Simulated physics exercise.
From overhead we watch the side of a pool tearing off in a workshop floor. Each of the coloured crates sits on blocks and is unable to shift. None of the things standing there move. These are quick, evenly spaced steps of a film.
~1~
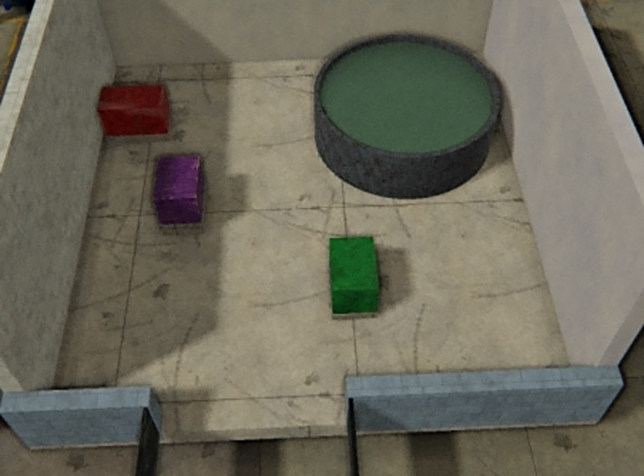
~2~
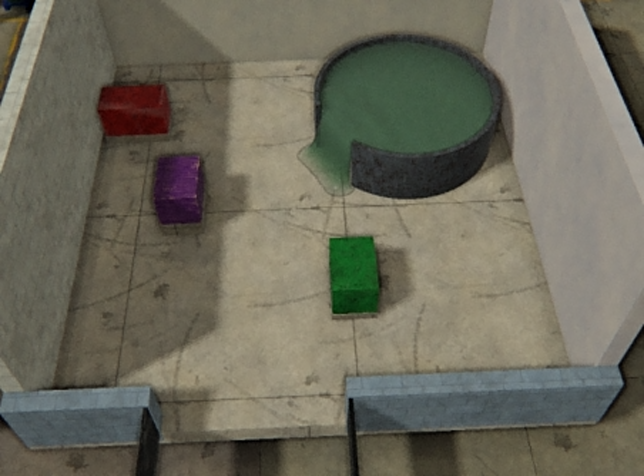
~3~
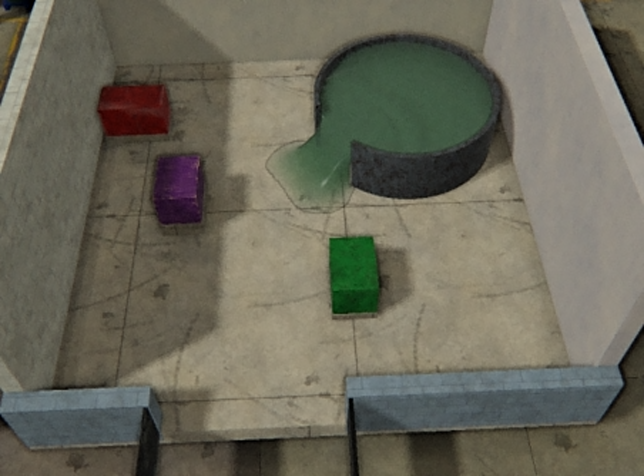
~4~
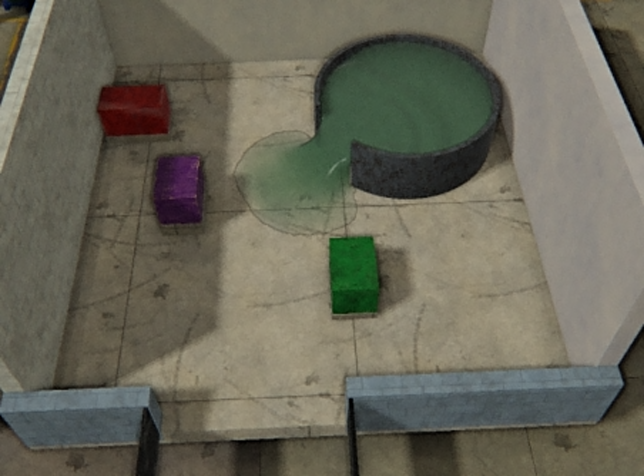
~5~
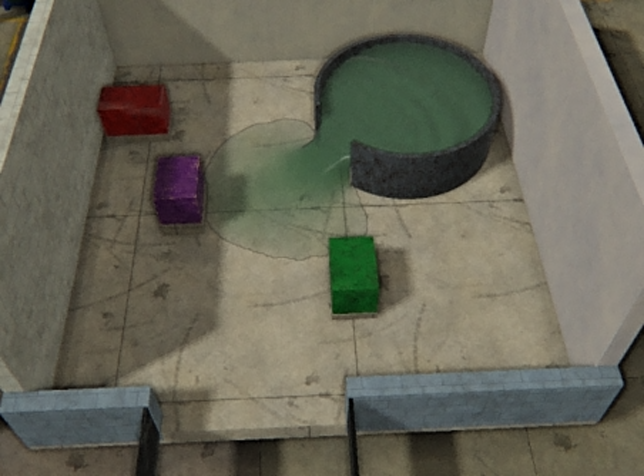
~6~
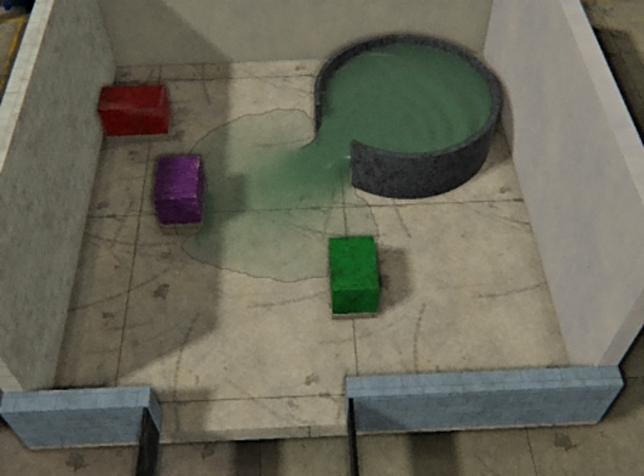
A round pool's side opens and green water spreads left across the floor between crates.
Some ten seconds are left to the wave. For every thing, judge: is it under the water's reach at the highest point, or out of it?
The red crate meets the water; the purple crate meets the water; the green crate never meets the water.
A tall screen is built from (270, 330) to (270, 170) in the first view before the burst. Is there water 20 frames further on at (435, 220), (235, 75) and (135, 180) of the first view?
First inundated, then inundated, then inundated.
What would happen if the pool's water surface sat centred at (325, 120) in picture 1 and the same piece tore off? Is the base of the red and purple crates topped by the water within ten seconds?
Red crate: Flooded; purple crate: Flooded.
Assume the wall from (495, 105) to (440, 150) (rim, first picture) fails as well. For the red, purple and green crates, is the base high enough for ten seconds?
Then the red crate gets flooded, the purple crate is untouched and the green crate gets flooded.
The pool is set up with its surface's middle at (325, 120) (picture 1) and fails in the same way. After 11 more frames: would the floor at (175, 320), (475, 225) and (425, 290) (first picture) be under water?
Submerged, untouched, untouched.
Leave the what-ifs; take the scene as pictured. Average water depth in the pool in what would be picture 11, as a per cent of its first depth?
My reading is roughly 76 in a hundred.
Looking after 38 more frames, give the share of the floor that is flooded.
Estimated share: About 65 %.
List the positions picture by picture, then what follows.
The first picture shows still water in the round pool at (406, 95).
In the second picture, water pours out at (332, 152) and has run to (340, 193).
In the third picture, water pours out at (332, 155) and has run to (272, 164).
In the fourth picture, the front is at (264, 218), out from the gap at (332, 156).
In the fifth picture, the front is at (214, 223), out from the gap at (332, 155).
In the sixth picture, the front is at (191, 250), out from the gap at (332, 155).
A moment on, water covers 40 % of the floor; the red crate water round its plinth, the purple crate water round its plinth, the green crate water round its plinth.
Next, water covers 55 % of the floor; the red crate water round its plinth, the purple crate water round its plinth, the green crate water round its plinth.
Then, water covers 55 % of the floor; the red crate water round its plinth, the purple crate water round its plinth, the green crate water round its plinth.
Later, water covers 65 % of the floor; the red crate water round its plinth, the purple crate water round its plinth, the green crate water round its plinth.
In the end, water covers 90 % of the floor; the red crate was topped, the purple crate was topped, the green crate stayed above the water.
